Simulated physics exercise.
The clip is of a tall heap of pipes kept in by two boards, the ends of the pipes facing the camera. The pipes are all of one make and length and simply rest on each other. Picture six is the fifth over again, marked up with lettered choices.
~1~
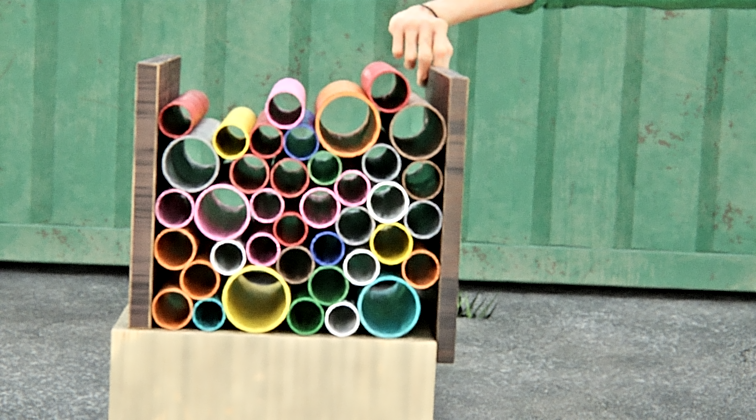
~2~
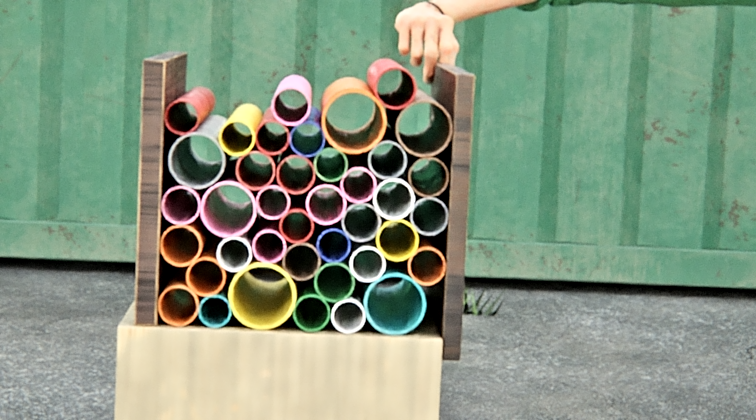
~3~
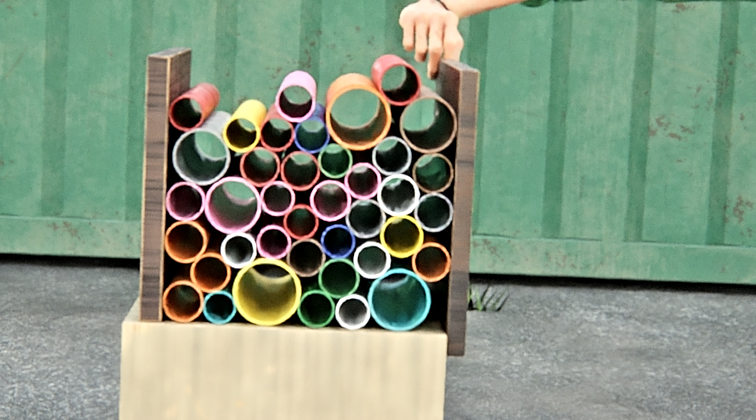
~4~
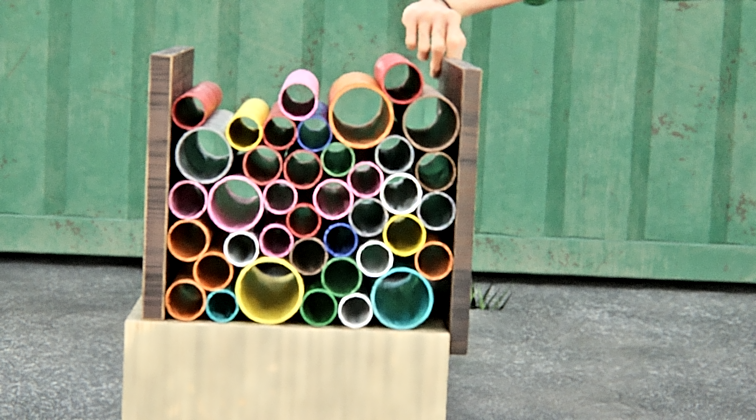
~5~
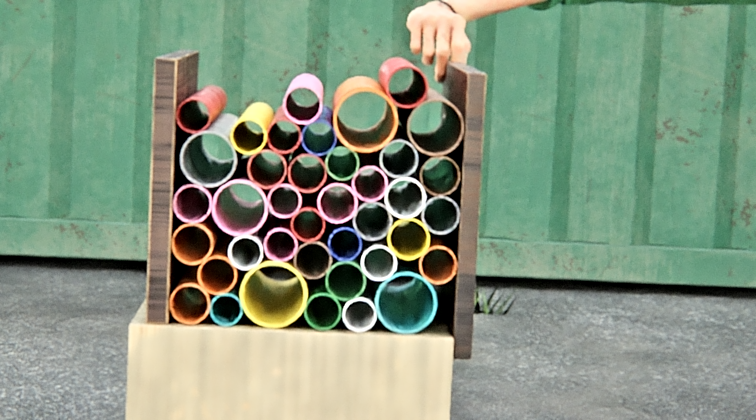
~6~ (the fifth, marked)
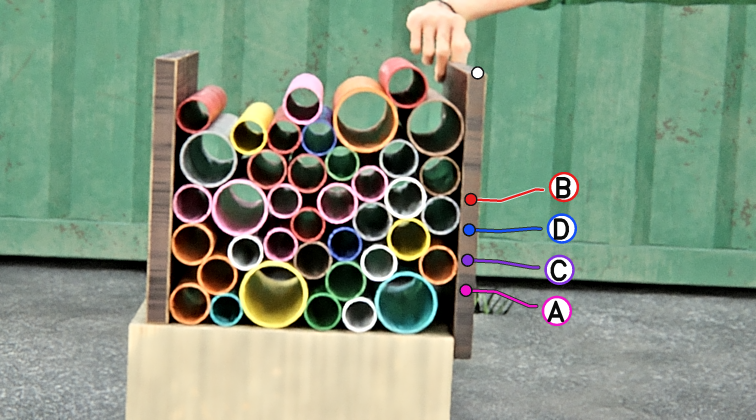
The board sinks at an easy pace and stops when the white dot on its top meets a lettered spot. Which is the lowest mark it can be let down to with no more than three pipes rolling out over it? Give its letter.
Mark B is as low as it can go.
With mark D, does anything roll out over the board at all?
At D: Yes.
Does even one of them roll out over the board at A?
Yes.
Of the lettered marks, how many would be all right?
One of them.
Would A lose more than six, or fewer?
More than six.
On the marked copy, A at (466, 290); B at (471, 200); C at (468, 261); D at (469, 230); the white dot at (478, 73).
With B. Early on, top of the board (464, 131).
Further on, top of the board (461, 197).
At the end, top of the board (461, 199), one out over the board.
As for the rest, A more than three out over the board; C more than three out over the board; D four out over the board.
